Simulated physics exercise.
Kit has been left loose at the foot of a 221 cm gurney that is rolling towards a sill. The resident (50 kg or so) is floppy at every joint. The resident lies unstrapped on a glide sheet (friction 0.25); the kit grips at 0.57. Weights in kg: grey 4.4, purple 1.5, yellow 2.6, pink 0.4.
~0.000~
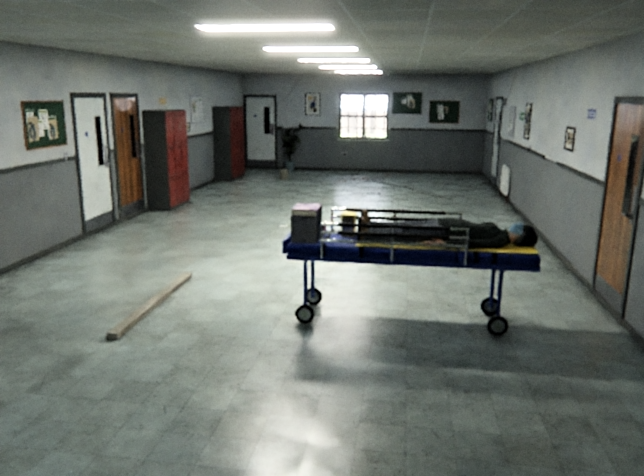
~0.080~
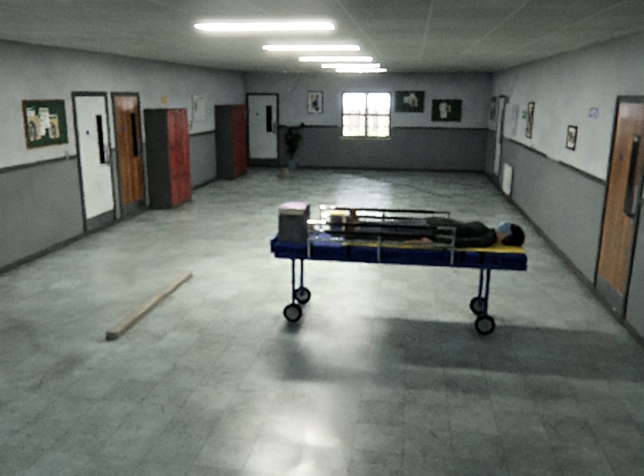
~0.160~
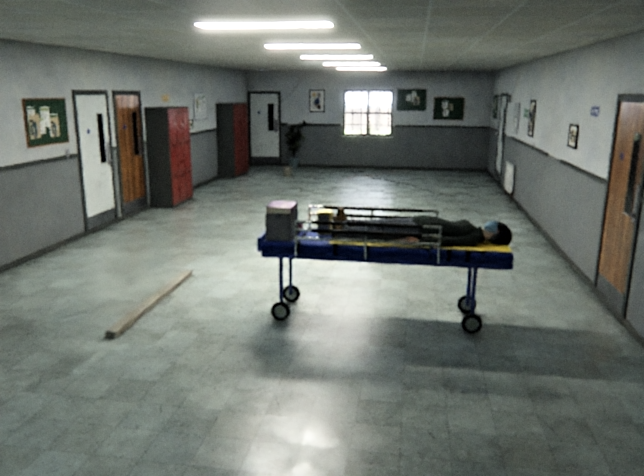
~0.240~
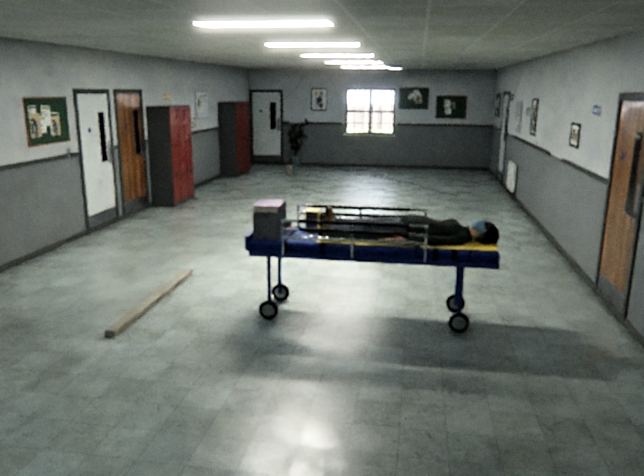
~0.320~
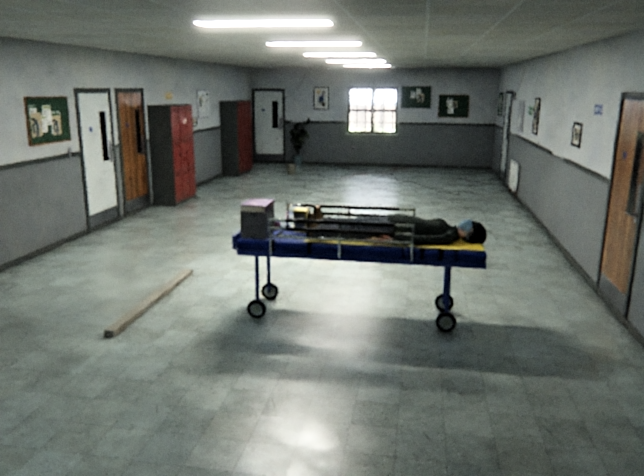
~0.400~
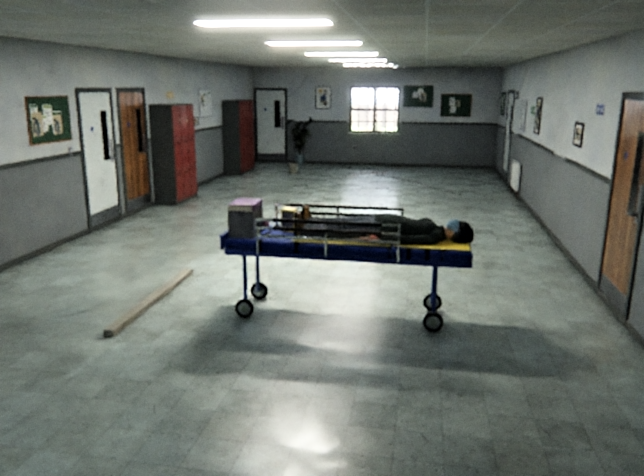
A blue wheeled gurney carrying a limp figure lying on its back and a grey box at its left end rolled steadily leftward across a tiled hallway, towards a wooden strip on the floor.
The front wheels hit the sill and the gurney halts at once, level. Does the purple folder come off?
This time the purple folder drops off.
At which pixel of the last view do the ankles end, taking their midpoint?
Near (185, 221).
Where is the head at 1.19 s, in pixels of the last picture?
At about (341, 227).
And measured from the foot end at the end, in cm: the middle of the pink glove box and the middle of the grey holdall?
Pink glove box 20 short, grey holdall 20 short.
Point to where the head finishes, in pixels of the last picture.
Around (322, 227).
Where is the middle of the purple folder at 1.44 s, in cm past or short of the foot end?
About 10 cm past it.
Contact comes at 1.04 s.
After 1.19 s the purple folder is 4 cm short of the foot end, tilted 15°, near (140, 199) in the last picture's view; the yellow pump 41 cm short of the foot end, tilted 0°.
After 1.44 s the purple folder is 9 cm past the foot end, tilted 45°, near (129, 211) in the last picture's view; the yellow pump 35 cm short of the foot end, tilted 0°.
After 1.74 s the purple folder is 22 cm past the foot end, tilted 140°, near (124, 294) in the last picture's view.
Final state at 1.9 s, grey holdall stays on; purple folder drops off; yellow pump stays on; pink glove box stays on; left ankle stops short of the foot end.
